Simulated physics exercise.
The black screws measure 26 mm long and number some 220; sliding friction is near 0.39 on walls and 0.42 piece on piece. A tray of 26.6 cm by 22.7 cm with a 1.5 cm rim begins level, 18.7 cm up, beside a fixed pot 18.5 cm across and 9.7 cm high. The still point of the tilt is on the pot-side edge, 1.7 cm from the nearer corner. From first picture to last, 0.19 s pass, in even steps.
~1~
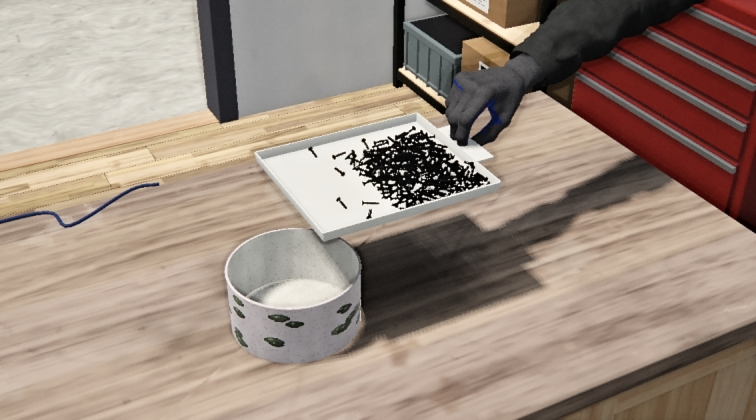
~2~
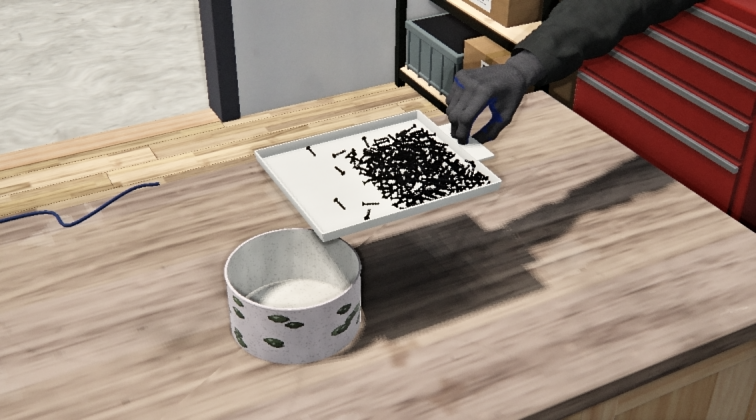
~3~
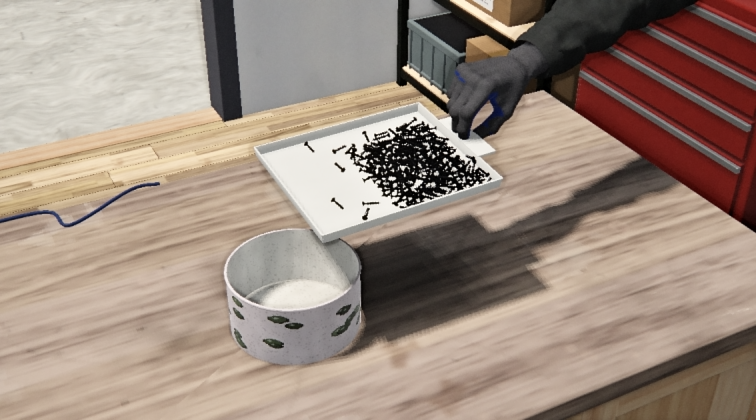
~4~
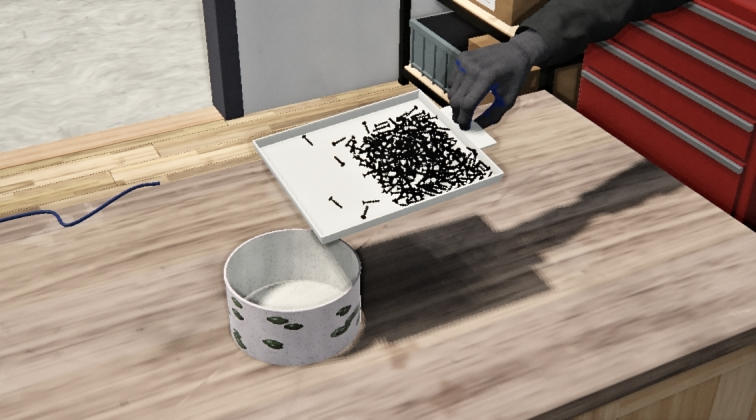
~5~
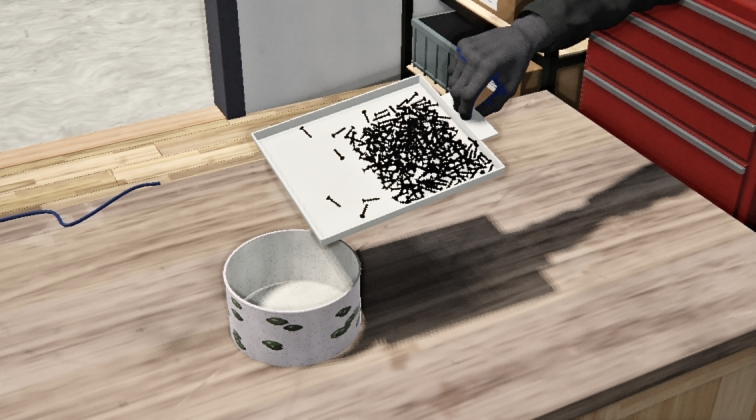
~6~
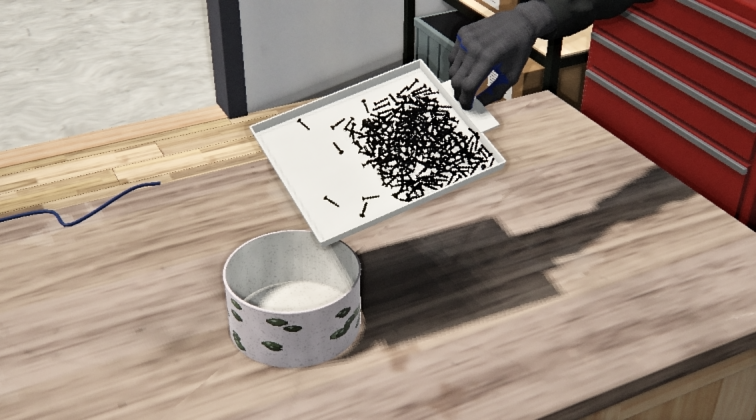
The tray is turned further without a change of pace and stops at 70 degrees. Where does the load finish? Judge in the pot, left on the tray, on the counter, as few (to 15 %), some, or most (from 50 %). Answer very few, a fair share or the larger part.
Pot: Very few, tray: Very few, counter: The larger part.
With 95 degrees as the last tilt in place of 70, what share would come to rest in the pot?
Then about 0 per cent.
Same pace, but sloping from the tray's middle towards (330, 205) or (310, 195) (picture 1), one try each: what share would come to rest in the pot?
Some 15 and 35 per cent.
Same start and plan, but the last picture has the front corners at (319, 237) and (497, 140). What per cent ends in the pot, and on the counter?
Pot 30, counter 60.
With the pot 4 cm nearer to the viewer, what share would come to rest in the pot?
In that case some 25 per cent.
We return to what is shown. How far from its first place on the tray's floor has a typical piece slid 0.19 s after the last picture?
Some 2 cm.
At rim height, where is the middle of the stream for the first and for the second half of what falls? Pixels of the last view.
First near (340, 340), later near (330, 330).
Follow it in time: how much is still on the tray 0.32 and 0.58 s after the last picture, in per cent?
About 100, 15.
Then, 0.19 s after the last picture, tilt 44 degrees; the tray holds 100 %, the pot 0 %.
Then, 0.32 s after the last picture, tilt 63 degrees; the tray holds 100 %, the pot 0 %.
Then, 0.58 s after the last picture, tilt 70 degrees; the tray holds 15 %, the pot 0 %.
In the end, pot 0 %, tray 5 %, counter 95 %.
